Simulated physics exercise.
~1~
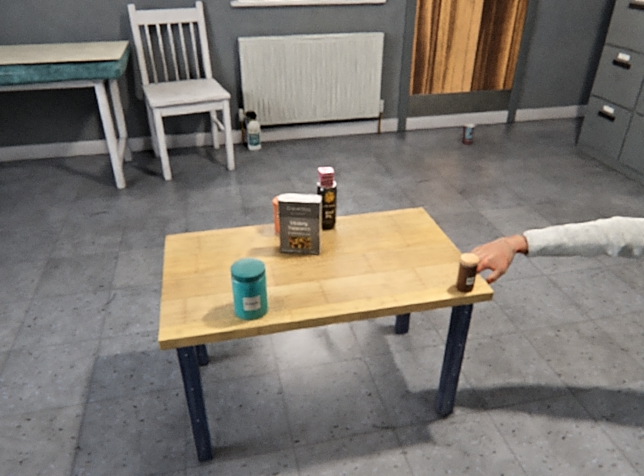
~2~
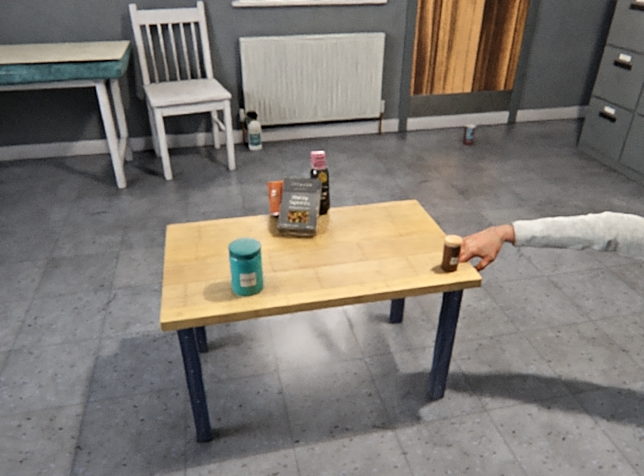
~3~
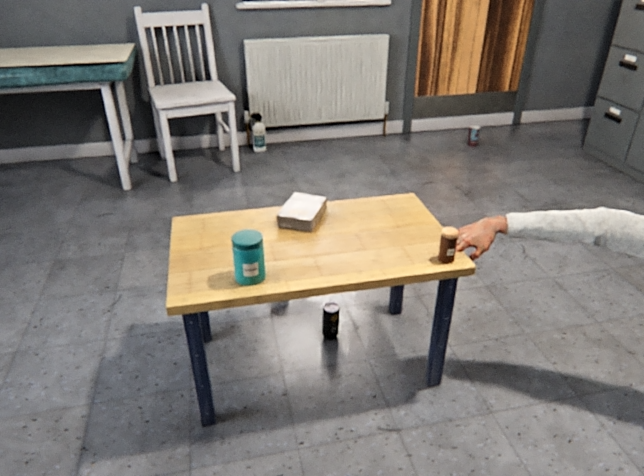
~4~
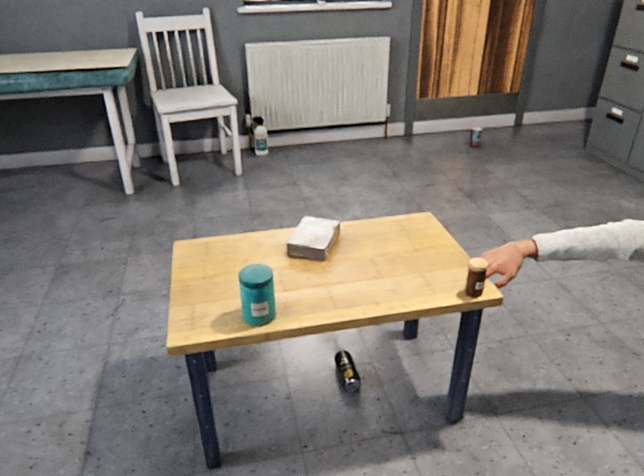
In a grey-tiled room with a white chair and radiator behind, a light wooden table with dark blue legs is seen from slightly above, by a gently swaying camera. A turquoise jar stands at the front left, a brown shaker at the right corner, and a grey packet, black can, pink carton and orange tin cluster at the back. A hand at the right edge moves the table, and the clustered things lean. The packet falls flat, while the can drops to the floor and the carton and tin disappear from view. Finally, the can lies on its side beneath the table, with jar and shaker still upright above.
